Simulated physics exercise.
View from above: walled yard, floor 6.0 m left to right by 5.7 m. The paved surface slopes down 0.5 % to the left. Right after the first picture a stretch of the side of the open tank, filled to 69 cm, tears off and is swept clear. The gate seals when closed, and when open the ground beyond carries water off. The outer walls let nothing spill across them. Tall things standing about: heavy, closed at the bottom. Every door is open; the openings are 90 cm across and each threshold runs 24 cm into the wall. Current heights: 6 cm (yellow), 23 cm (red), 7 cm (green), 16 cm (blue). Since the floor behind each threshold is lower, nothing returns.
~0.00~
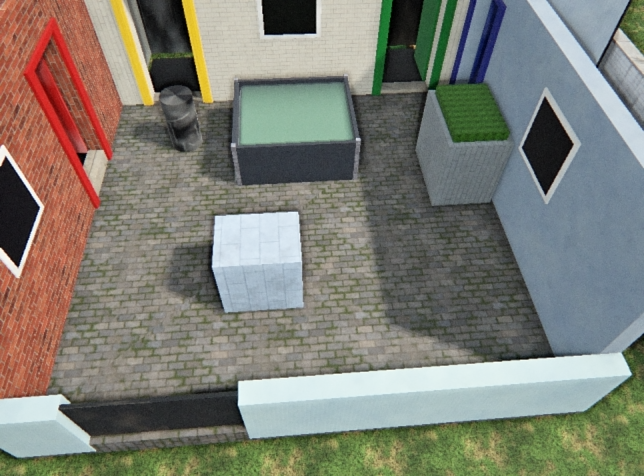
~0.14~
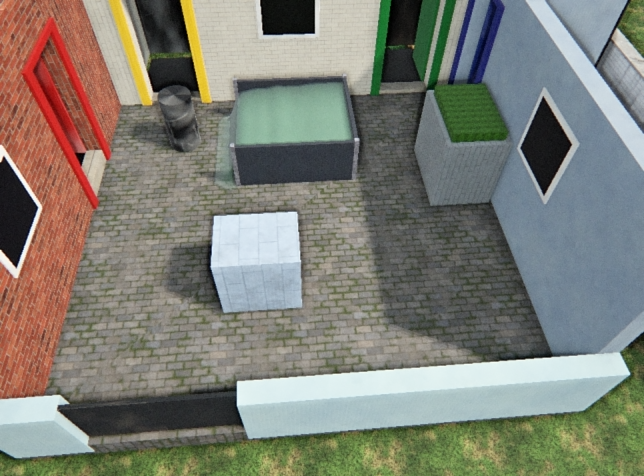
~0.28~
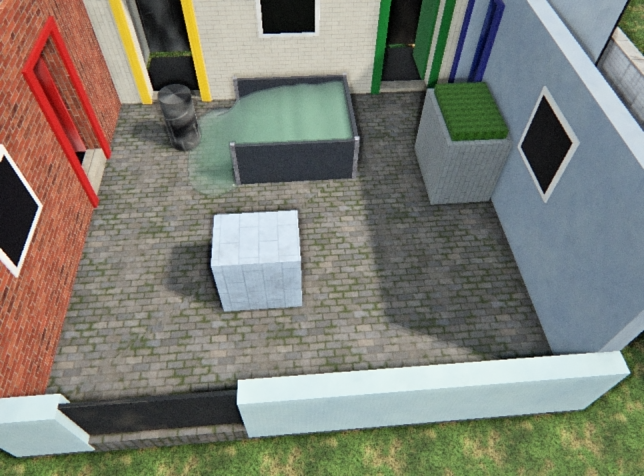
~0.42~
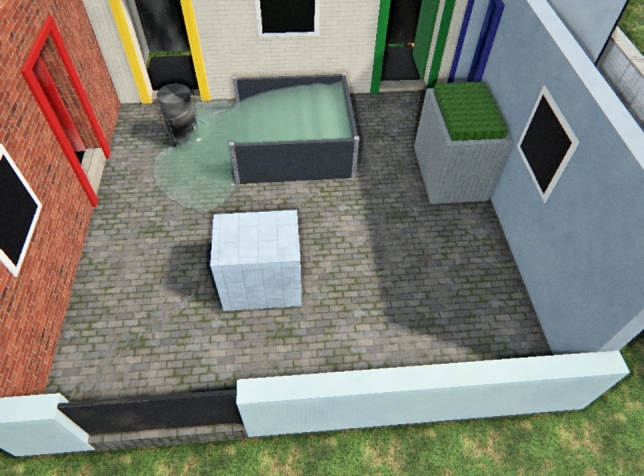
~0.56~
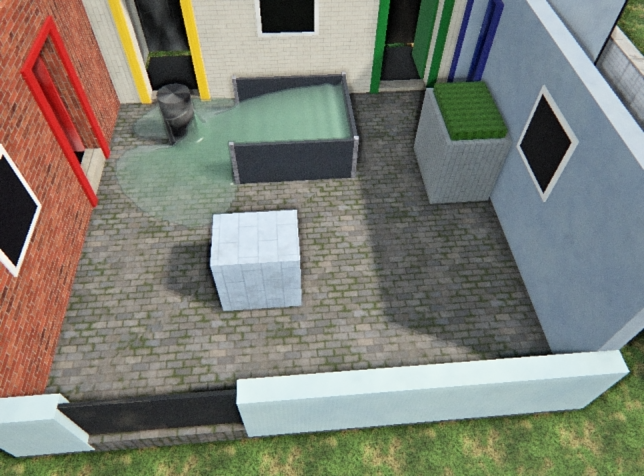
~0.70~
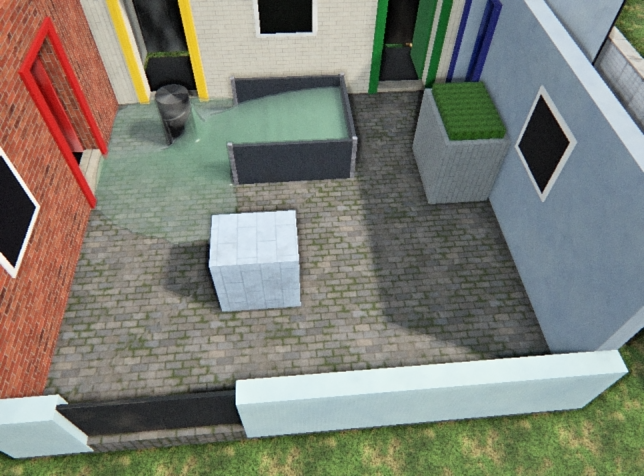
At first, pale green water sits still in an open tank at the back of a walled, paved yard. Its left side opens, and water pours out onto the paving, spreading around a dark cylinder. The sheet widens left and forward until it touches the red door, while the tank's level drops.
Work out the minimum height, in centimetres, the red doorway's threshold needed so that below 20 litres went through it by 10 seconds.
The minimum is roughly 29 cm.
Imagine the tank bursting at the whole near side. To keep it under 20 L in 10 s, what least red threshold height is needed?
It should stand roughly 6.0 cm high.
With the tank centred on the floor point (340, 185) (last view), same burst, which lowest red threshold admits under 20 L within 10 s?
A minimum of about 29 cm.
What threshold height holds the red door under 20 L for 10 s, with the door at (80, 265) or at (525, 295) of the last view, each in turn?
Around 12.5 and 7.0 cm respectively.
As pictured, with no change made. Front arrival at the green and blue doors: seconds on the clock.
Green 3.6 s, blue 4.5 s.
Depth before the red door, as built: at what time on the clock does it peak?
It peaks around 1.0 s.
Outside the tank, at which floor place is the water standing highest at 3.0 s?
Around (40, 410).
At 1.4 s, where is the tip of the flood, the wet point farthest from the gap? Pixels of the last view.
Lab note: Front tip approx. at (69, 299).
After 1.4 s water covers 25 % of the floor, deepest (42 cm) near (207, 143); 34 cm at the red door, 31 litres in over its 23 cm threshold.
After 3.0 s water covers 40 % of the floor, deepest (29 cm) near (40, 410); 14 cm at the red door, 68 litres in over its 23 cm threshold.
After 10.0 s water covers 95 % of the floor, deepest (10 cm) near (470, 219); 7 cm at the red door, 69 litres in over its 23 cm threshold.
At the red door as built, the water arrived by 0.7 s and peaked near 36 cm at 1.0 s.
Run again over the same 10 s with other heights there, 40 litres in over 26 cm, 3 litres over 35.5 cm. The limit of 20 litres is kept from about 29 cm up.
